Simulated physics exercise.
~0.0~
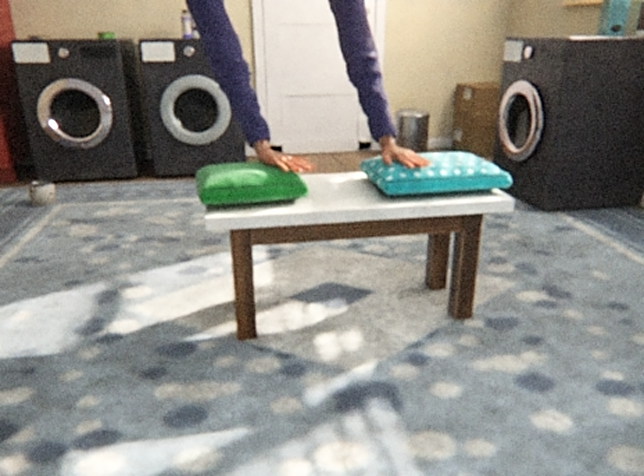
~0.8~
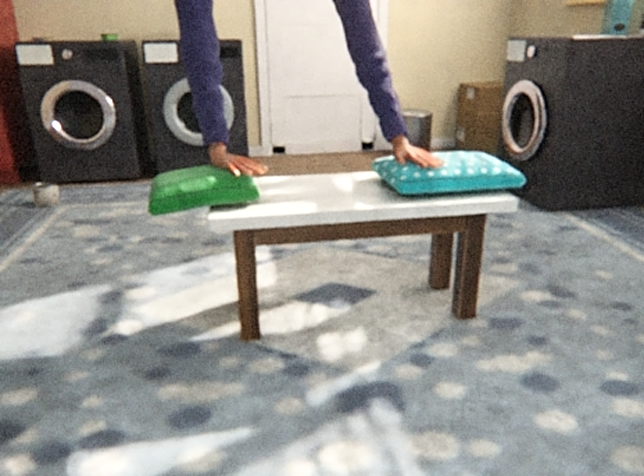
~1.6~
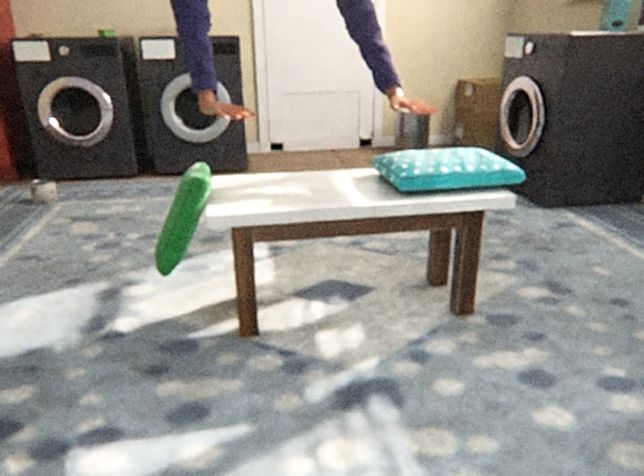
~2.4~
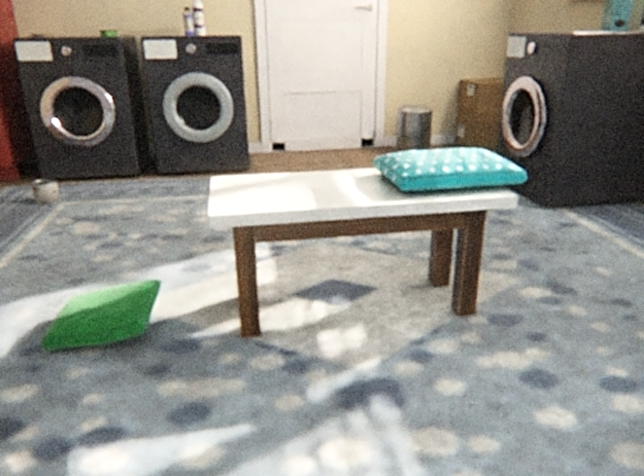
Green cushion tipping off the left end of a low table after hands push and release it, while the turquoise pillow stays.
